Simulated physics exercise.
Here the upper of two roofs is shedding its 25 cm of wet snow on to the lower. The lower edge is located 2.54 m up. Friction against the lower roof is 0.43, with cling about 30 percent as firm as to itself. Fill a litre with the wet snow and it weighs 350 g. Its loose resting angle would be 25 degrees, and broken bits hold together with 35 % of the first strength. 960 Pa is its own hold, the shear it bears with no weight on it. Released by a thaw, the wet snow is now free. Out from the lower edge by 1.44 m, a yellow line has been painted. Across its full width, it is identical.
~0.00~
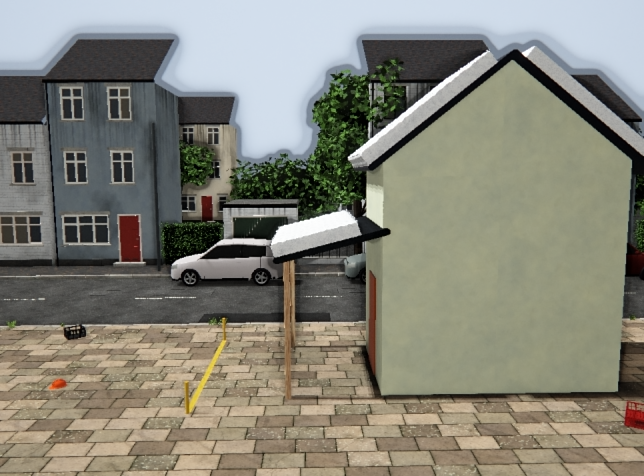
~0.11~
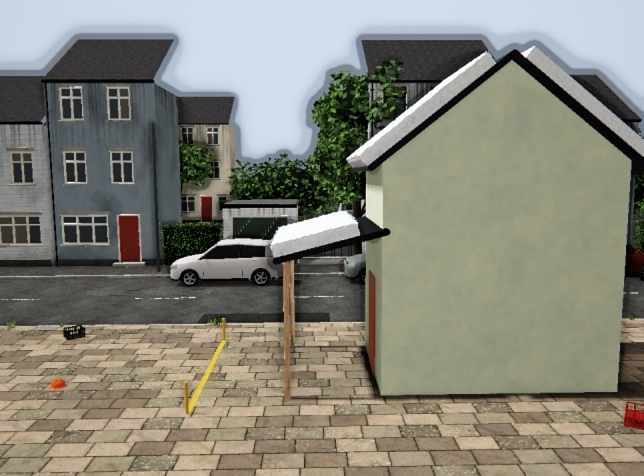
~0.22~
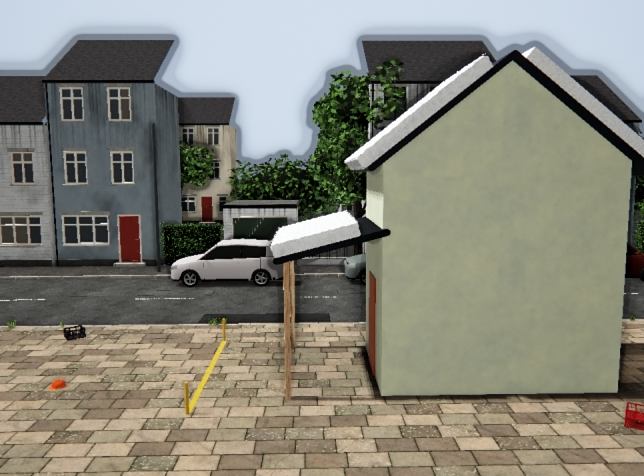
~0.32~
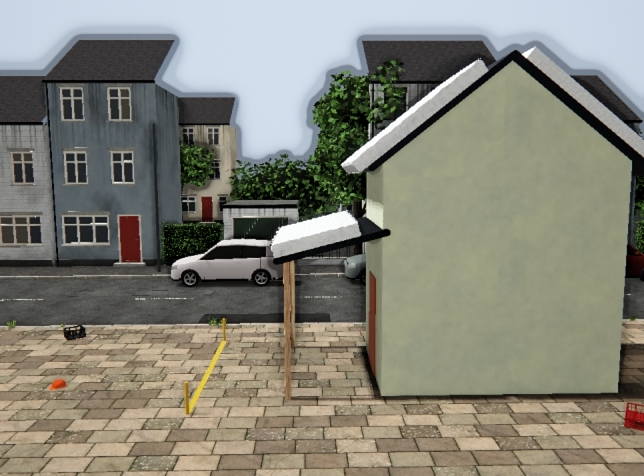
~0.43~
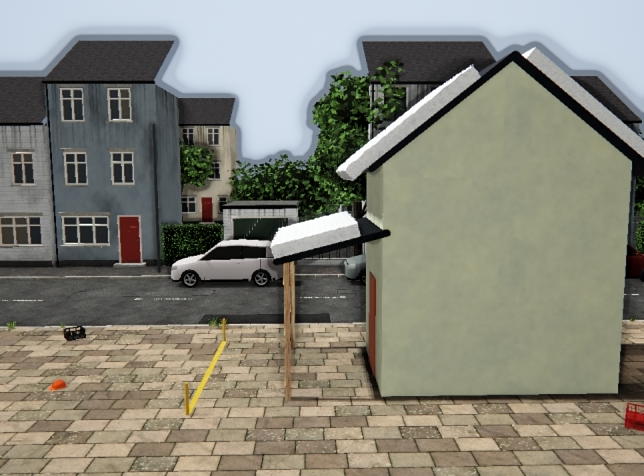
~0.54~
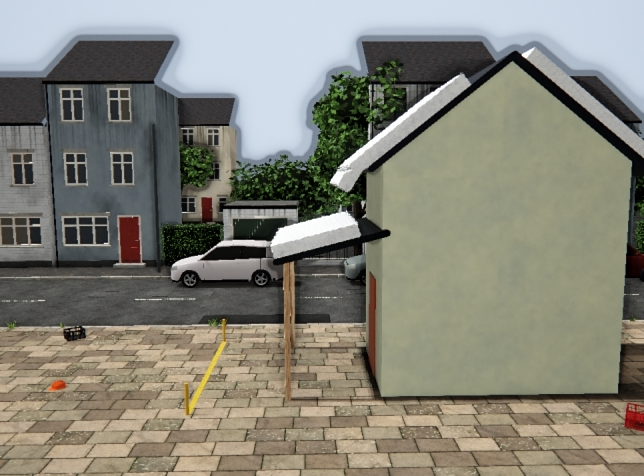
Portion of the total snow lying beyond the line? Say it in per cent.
Near 37 %.
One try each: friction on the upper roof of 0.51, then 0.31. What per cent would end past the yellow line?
First try 4 per cent, second try 30 per cent.
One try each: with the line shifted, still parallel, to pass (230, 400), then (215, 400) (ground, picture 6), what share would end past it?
About 50 %, then about 45 %.
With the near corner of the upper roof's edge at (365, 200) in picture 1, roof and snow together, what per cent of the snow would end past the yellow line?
I'd put it at close to 12 percent.
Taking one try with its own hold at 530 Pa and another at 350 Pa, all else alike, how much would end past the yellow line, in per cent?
Respectively 50 % and 55 %.
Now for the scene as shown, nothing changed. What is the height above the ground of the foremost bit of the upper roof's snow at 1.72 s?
Roughly 1.6 m.
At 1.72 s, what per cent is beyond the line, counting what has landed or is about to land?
0 %.
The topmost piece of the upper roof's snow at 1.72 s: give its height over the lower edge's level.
Height above lower edge: Approx. 0.6 m.
By 1.08 s, none is below the lower edge and 0 % is past the line.
By 1.72 s, 32 % is below the lower edge and 0 % is past the line.
By 2.36 s, 62 % is below the lower edge and 36 % is past the line.
By 3.00 s, 62 % is below the lower edge and 37 % is past the line.
By 3.10 s, at the end, 62 % is below the lower edge and 37 % is past the line.
